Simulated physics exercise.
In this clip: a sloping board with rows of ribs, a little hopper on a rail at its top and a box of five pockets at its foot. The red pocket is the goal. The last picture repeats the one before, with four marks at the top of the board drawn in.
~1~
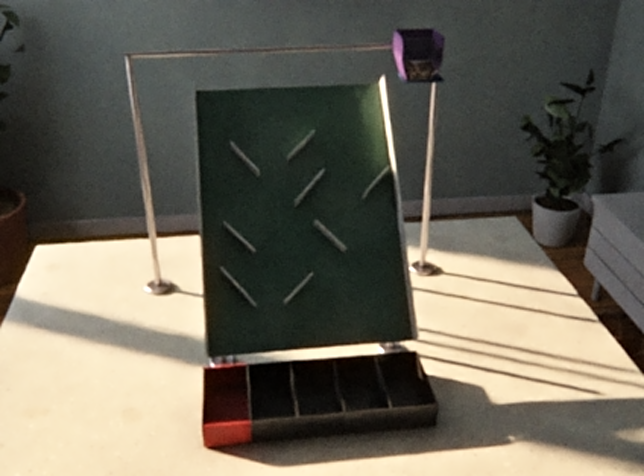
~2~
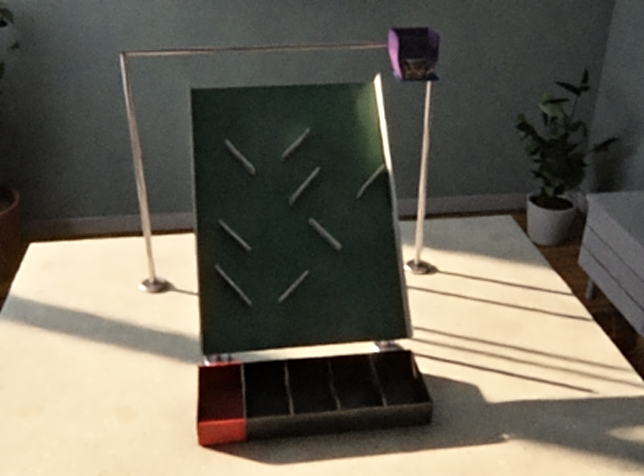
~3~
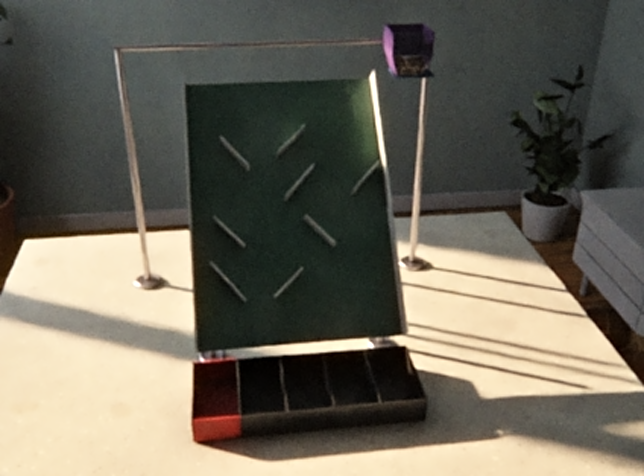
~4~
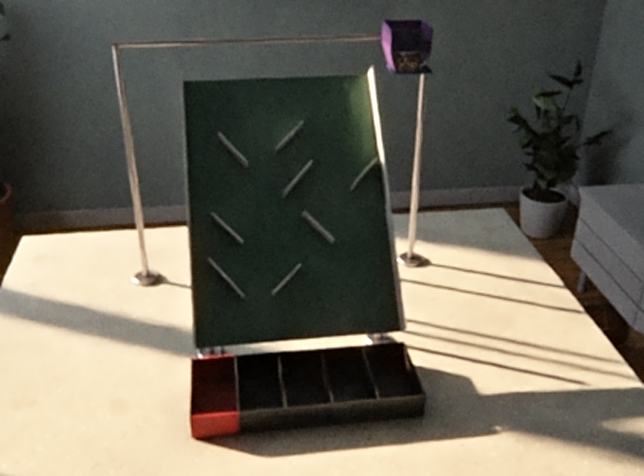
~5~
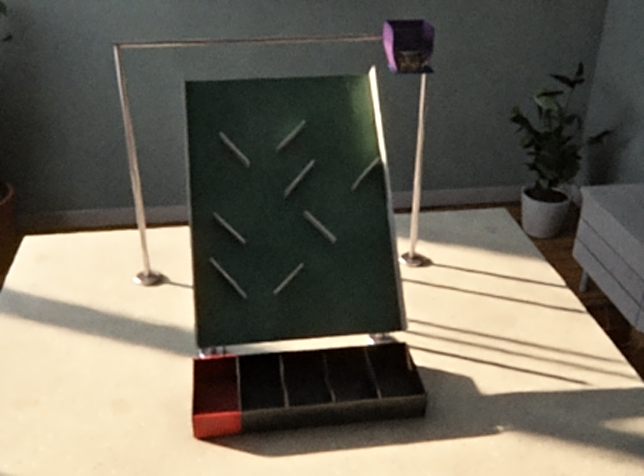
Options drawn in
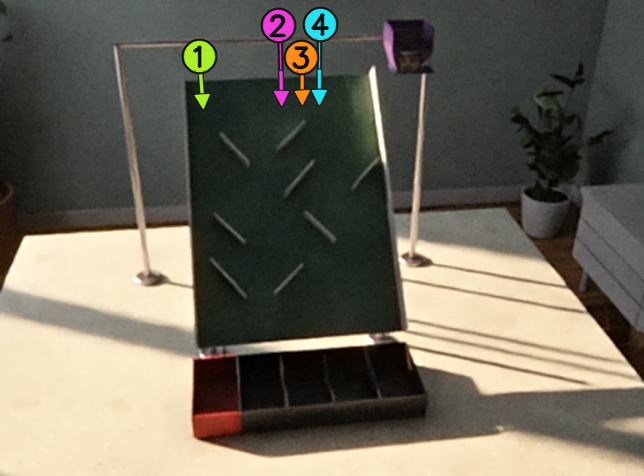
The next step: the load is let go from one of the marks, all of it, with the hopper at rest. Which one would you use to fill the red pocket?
Best: 1.
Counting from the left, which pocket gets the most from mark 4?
The fifth.
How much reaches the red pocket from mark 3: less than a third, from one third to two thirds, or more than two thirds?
Mark 3 gives less than a third.
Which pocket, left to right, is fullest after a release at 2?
The second.
On the marked copy, mark 1 meets the board at (202, 103); mark 2 meets the board at (281, 100); mark 3 meets the board at (302, 99); mark 4 meets the board at (319, 99).
If 1 is chosen, about half in the red pocket, about a third in other pockets, a stray few held on the board.
If 2 is chosen, a small part in the red pocket, most in other pockets, a small part held on the board.
If 3 is chosen, none in the red pocket, nearly all in other pockets, a small part held on the board.
If 4 is chosen, a stray few in the red pocket, nearly all in other pockets.
